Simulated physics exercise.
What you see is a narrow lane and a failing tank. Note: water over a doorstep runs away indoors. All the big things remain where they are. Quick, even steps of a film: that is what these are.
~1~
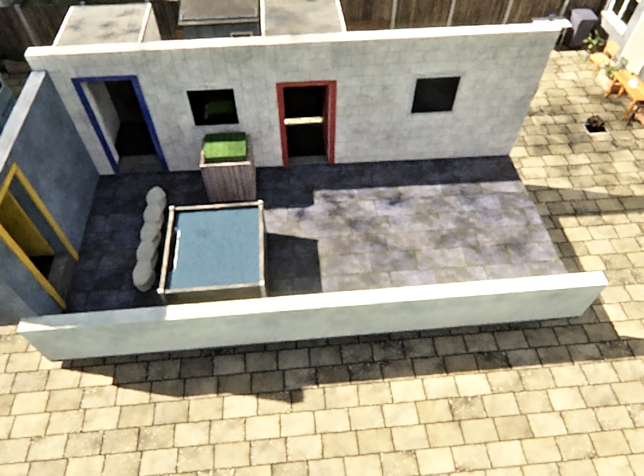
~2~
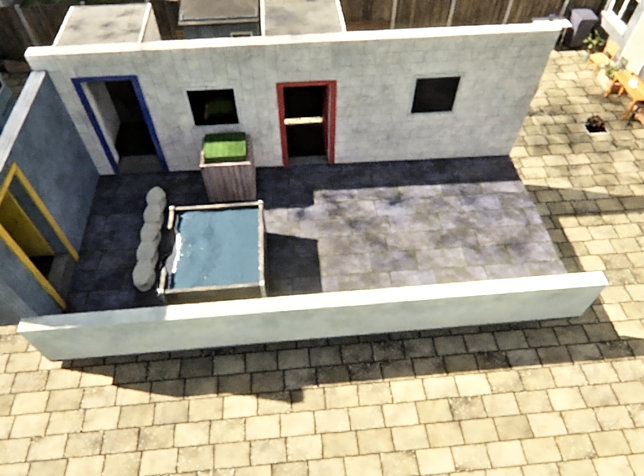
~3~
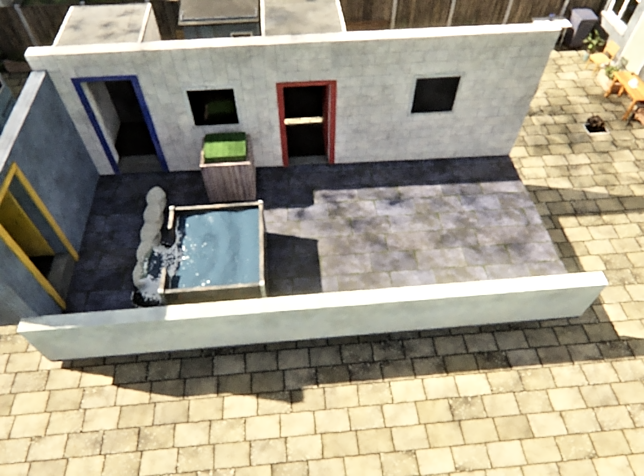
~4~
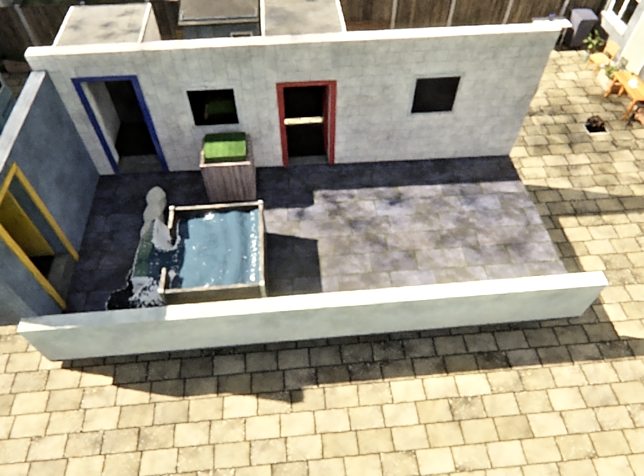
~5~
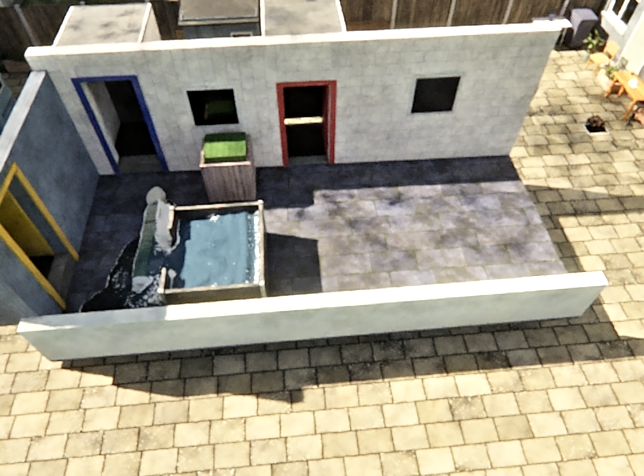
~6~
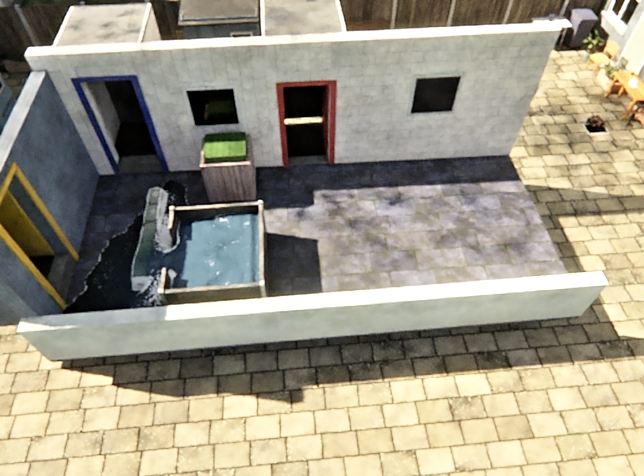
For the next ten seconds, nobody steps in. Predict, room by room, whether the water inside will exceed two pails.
Result: Blue door: Two buckets or fewer. Yellow door: Two buckets or fewer. Red door: Two buckets or fewer.
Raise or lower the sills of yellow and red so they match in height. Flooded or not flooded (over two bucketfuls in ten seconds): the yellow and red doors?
Log - yellow: Breaks the limit; red: Stays in check.
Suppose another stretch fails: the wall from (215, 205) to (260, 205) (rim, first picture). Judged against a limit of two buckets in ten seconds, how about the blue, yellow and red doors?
So the blue one ends up below, the yellow one ends up below and the red one ends up above.
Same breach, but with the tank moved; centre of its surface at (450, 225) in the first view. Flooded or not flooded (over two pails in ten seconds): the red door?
Result, one by one - red door: Above the limit.
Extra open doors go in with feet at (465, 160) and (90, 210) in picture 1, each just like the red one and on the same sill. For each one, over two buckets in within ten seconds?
Stays within it; exceeds it.
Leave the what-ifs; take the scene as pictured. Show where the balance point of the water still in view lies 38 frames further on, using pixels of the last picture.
I'd mark it close to (210, 235).
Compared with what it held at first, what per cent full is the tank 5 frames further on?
Close to 60 %.
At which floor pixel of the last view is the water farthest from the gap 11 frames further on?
Look around (342, 163).
A moment on, water covers 25 % of the floor; the blue door wet at the sill, nothing in, the yellow door wet at the sill, nothing in, the red door not reached.
Next, water covers 30 % of the floor; the blue door wet at the sill, nothing in, the yellow door wet at the sill, nothing in, the red door wet at the sill, nothing in.
Then, water covers 45 % of the floor; the blue door under two buckets in, the yellow door wet at the sill, nothing in, the red door wet at the sill, nothing in.
Later, water covers 65 % of the floor; the blue door under two buckets in, the yellow door wet at the sill, nothing in, the red door wet at the sill, nothing in.
In the end, water covers 90 % of the floor; the blue door under two buckets in, the yellow door wet at the sill, nothing in, the red door wet at the sill, nothing in.
